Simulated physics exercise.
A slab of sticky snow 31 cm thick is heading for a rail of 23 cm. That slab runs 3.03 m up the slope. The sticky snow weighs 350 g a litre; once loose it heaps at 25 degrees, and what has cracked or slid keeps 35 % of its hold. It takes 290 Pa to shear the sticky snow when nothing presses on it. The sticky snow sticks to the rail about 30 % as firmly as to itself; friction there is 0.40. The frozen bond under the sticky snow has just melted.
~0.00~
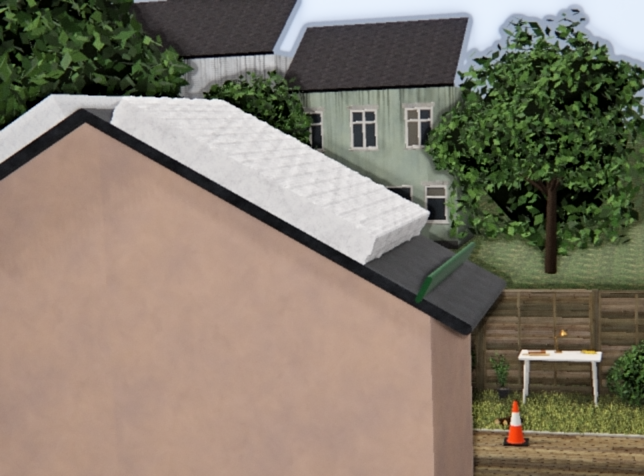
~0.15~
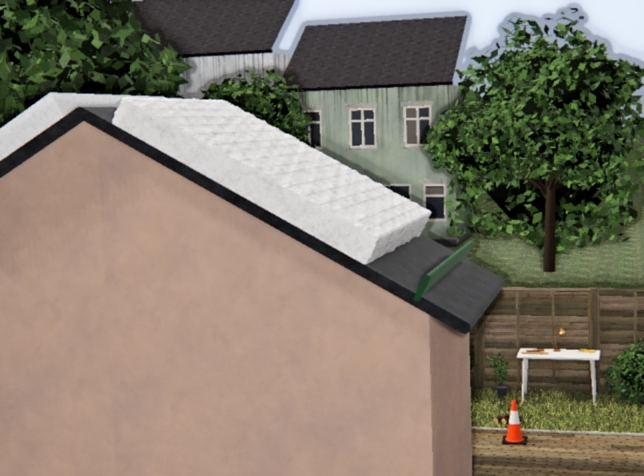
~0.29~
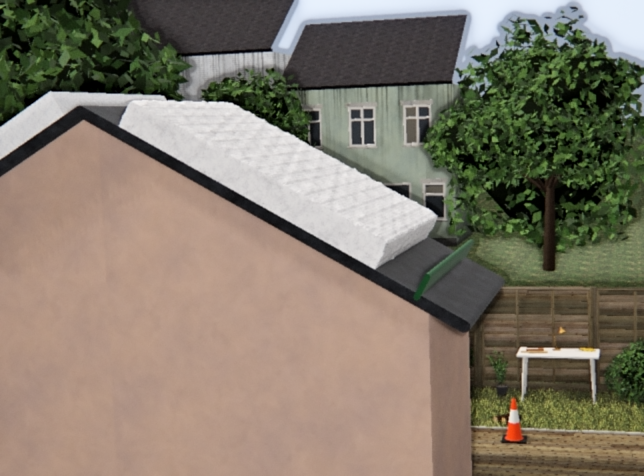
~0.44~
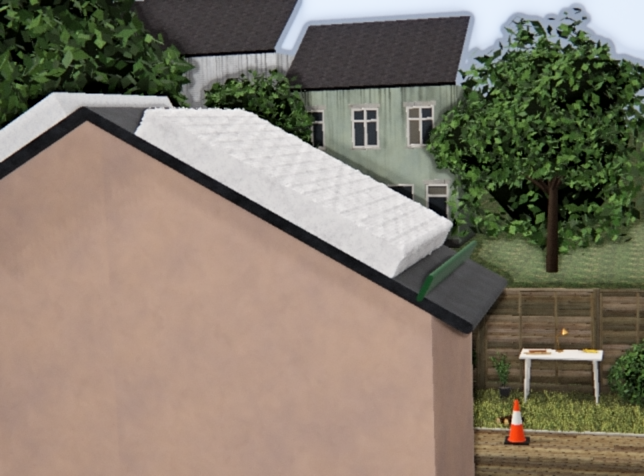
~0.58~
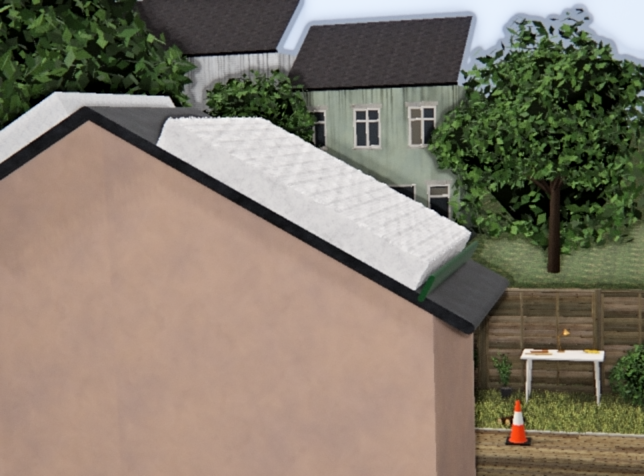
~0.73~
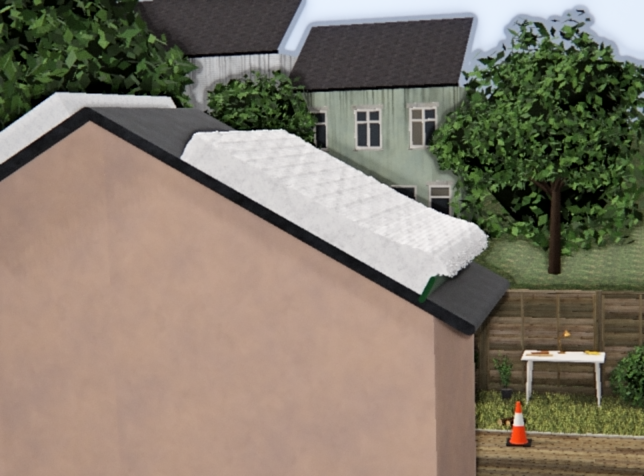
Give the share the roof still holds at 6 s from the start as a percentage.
Close to 40 per cent.
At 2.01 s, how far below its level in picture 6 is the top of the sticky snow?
About 0.9 m.
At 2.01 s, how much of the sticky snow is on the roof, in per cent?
Some 50 per cent.
After 1.32 s, 80 % of the snow is on the roof.
After 2.01 s, 49 % of the snow is on the roof.
After 2.71 s, 40 % of the snow is on the roof.
After 3.40 s, 40 % of the snow is on the roof.
After 6.00 s, at the end, 40 % of the snow is on the roof.
